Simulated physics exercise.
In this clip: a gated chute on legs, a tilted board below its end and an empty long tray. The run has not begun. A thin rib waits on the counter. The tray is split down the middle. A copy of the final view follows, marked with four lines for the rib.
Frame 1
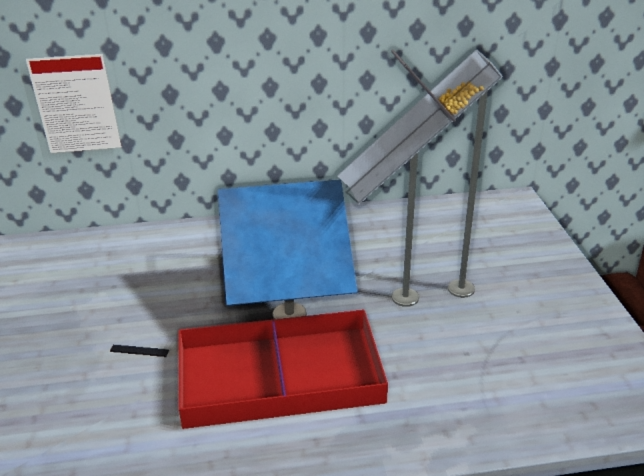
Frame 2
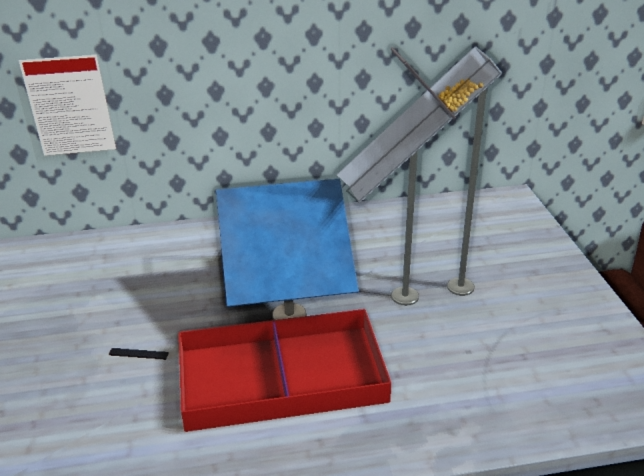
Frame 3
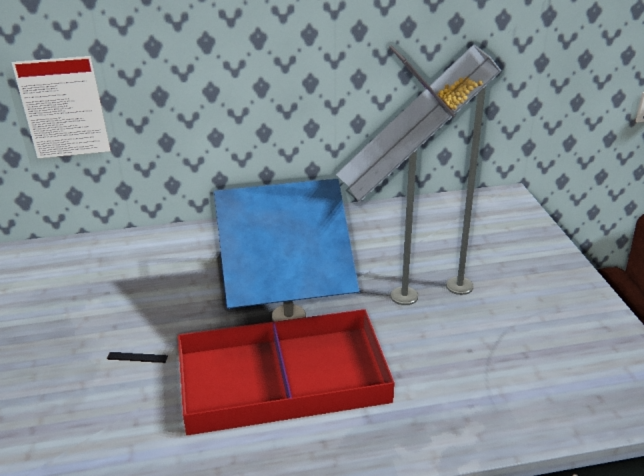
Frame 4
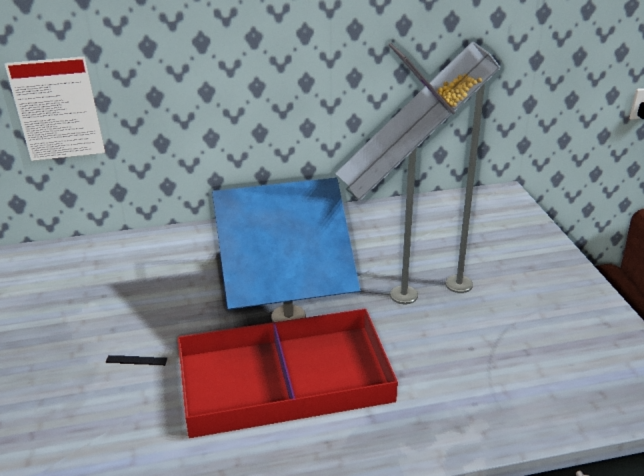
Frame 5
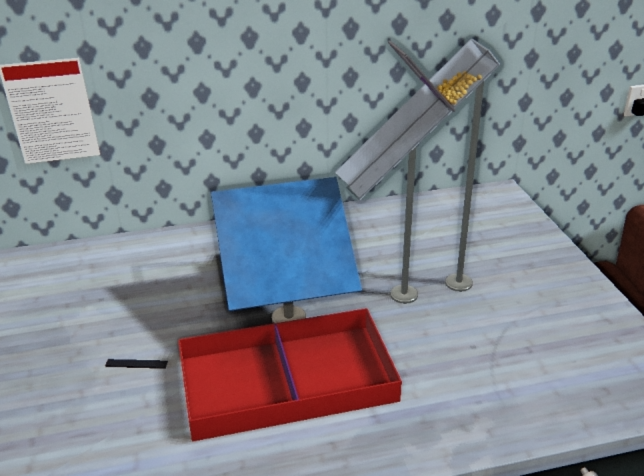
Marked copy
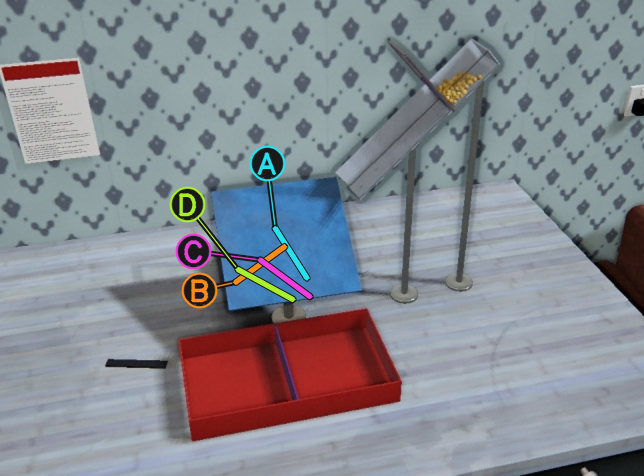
On a pale counter, yellow pieces sit in a raised chute as the view drifts slightly.
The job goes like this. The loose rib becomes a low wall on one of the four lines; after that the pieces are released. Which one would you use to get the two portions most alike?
I would pick line B.
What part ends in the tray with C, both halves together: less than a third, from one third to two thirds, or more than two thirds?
It is more than two thirds.
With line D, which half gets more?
Right.
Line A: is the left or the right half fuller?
The right half.
On the marked copy, line A from (275, 228) to (306, 278); line B from (284, 246) to (235, 282); line C from (260, 260) to (309, 296); line D from (238, 269) to (292, 299).
Choosing A, of what is caught, just a few in the left half, almost all in the right.
Choosing B, of what is caught, roughly two thirds in the left half, roughly a third in the right.
Choosing C, of what is caught, just a few in the left half, almost all in the right.
Choosing D, of what is caught, just a few in the left half, almost all in the right.
